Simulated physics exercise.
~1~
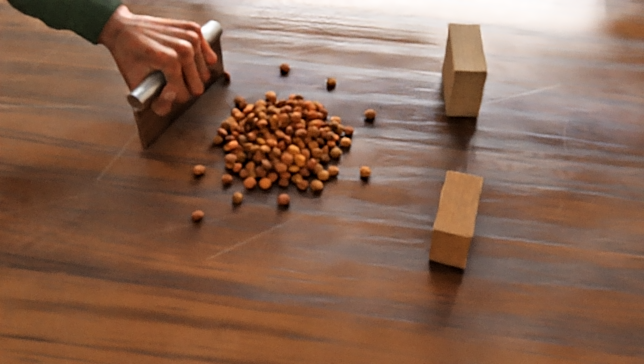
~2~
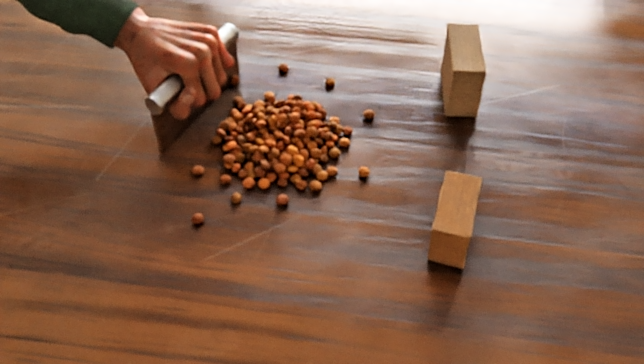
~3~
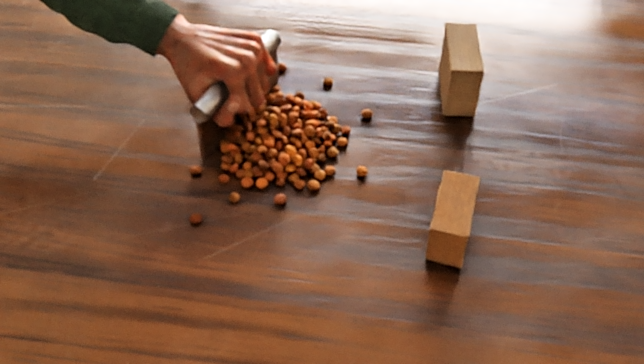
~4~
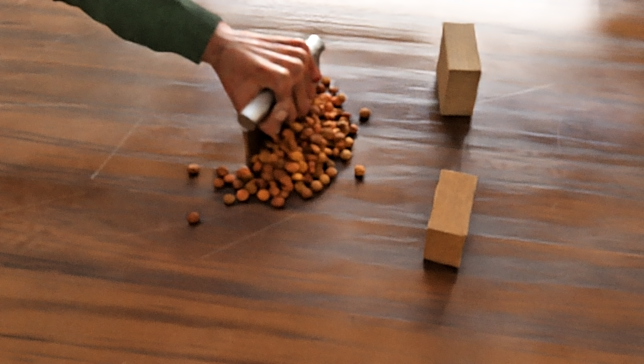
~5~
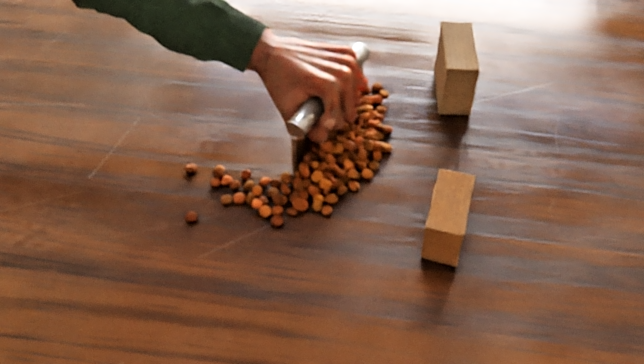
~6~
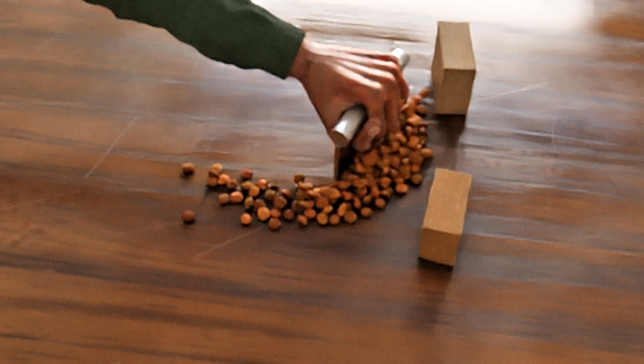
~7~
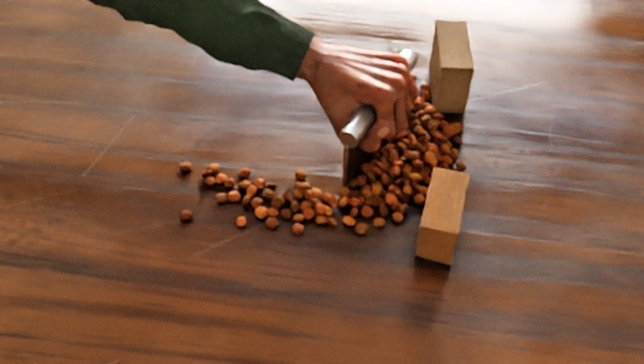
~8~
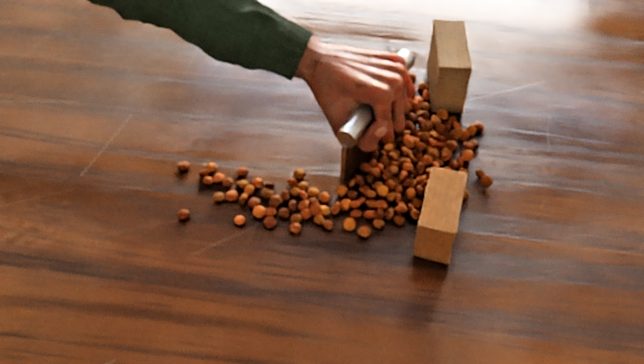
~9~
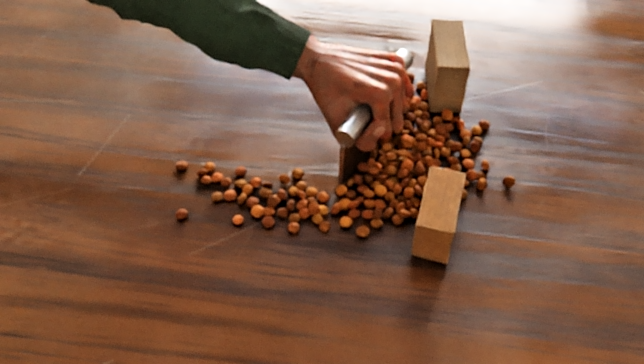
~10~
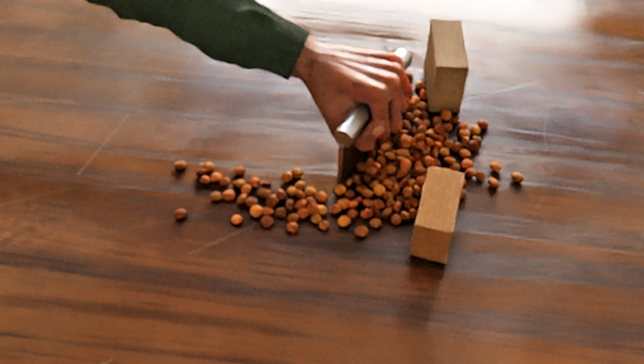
We see a hand push a metal scraper rightward through a pile of brown kibble on a wooden table, toward two wooden blocks. The scraper stops short of the gap; some pieces spill into and through it, while most stay before the blocks, some trailing to the left.
